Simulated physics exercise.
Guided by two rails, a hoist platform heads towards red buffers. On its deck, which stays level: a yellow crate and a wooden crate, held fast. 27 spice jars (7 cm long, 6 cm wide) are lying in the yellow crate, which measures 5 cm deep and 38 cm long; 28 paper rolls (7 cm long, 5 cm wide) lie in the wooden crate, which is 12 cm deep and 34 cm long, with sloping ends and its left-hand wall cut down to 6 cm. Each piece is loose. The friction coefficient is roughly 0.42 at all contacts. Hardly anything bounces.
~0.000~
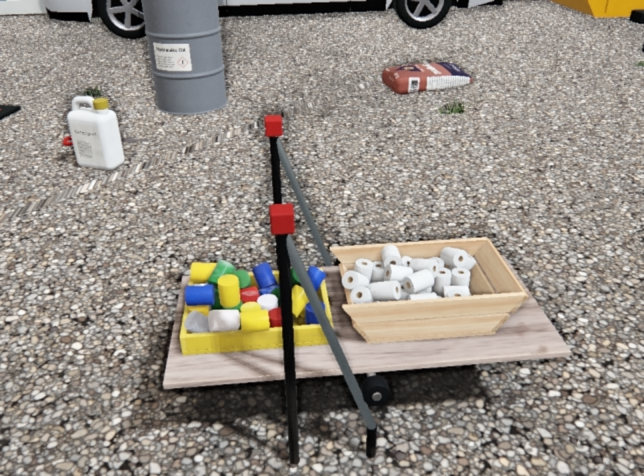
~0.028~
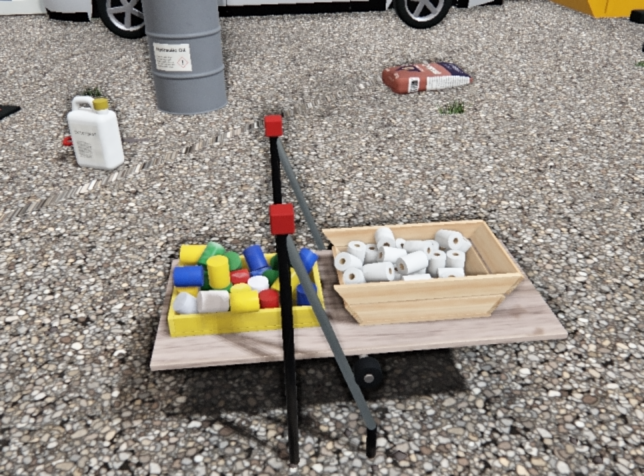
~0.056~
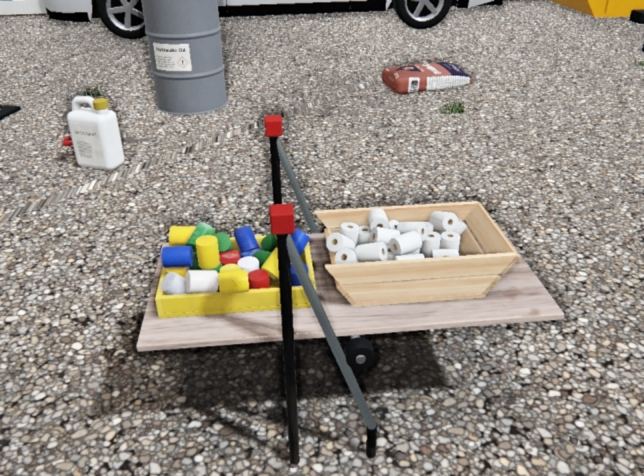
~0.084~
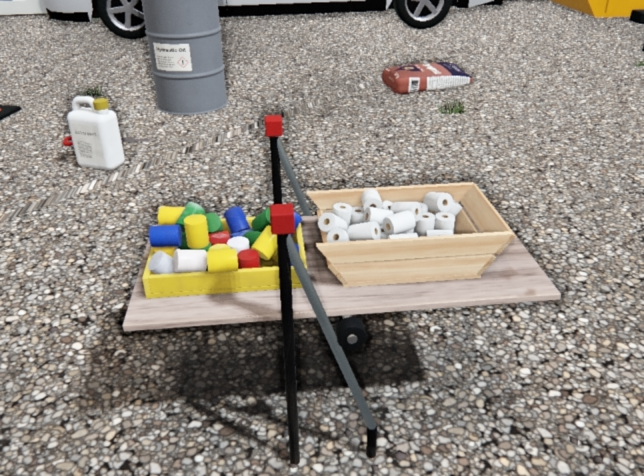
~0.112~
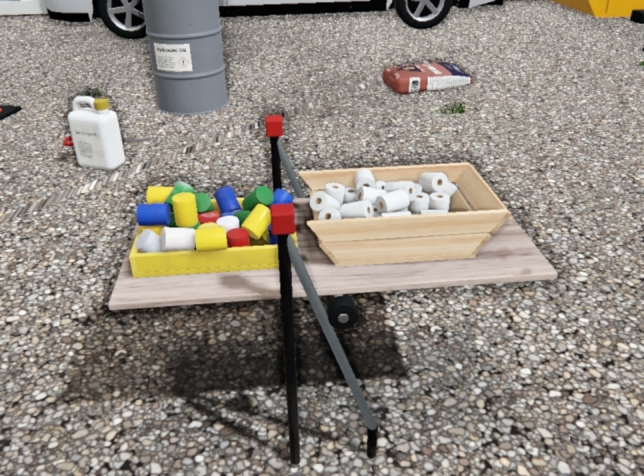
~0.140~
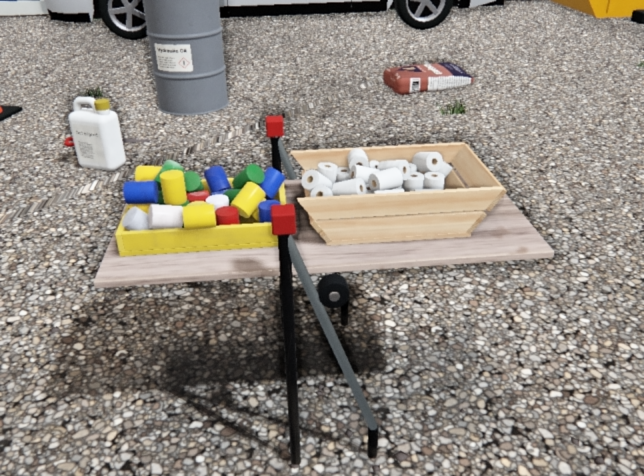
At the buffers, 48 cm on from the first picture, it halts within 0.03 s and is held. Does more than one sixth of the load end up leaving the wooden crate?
I expect upwards of a sixth to go.
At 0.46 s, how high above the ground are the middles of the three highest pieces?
Close to 108 cm up.
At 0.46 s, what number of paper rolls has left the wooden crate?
12 or so by then.
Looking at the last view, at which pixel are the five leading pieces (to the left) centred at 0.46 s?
Centre approx. at (17, 68) px.
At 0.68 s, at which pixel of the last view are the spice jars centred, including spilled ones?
Somewhere around pixel (34, 196).
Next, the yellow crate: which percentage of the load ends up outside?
Yellow crate - about 90 per cent.
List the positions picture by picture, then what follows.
In the first picture (we follow the rim corner now nearest the camera), wooden crate at (343, 307); yellow crate at (185, 336); 0 cm up the rails; nothing out yet.
Wooden crate at (334, 287); yellow crate at (173, 317); 7 cm up the rails, in the second picture.
Wooden crate at (325, 266); yellow crate at (161, 297); 14 cm up the rails, in the third picture.
Wooden crate at (316, 245); yellow crate at (148, 277); 20 cm up the rails, in the fourth picture.
Wooden crate at (307, 223); yellow crate at (135, 255); 27 cm up the rails, in the fifth picture.
Wooden crate at (298, 199); yellow crate at (122, 233); 34 cm up the rails; nothing out yet, in the sixth picture.
After 0.18 s, it meets the buffers.
After 0.30 s, 3 of 27 out of the yellow crate and 1 of 28 out of the wooden crate.
After 0.46 s, 15 of 27 out of the yellow crate and 12 of 28 out of the wooden crate.
After 0.68 s, 24 of 27 out of the yellow crate and 21 of 28 out of the wooden crate.
When it is over (at 1.23 s), 24 of 27 out of the yellow crate and 21 of 28 out of the wooden crate. Asked share, 21 of 28, 75 per cent.
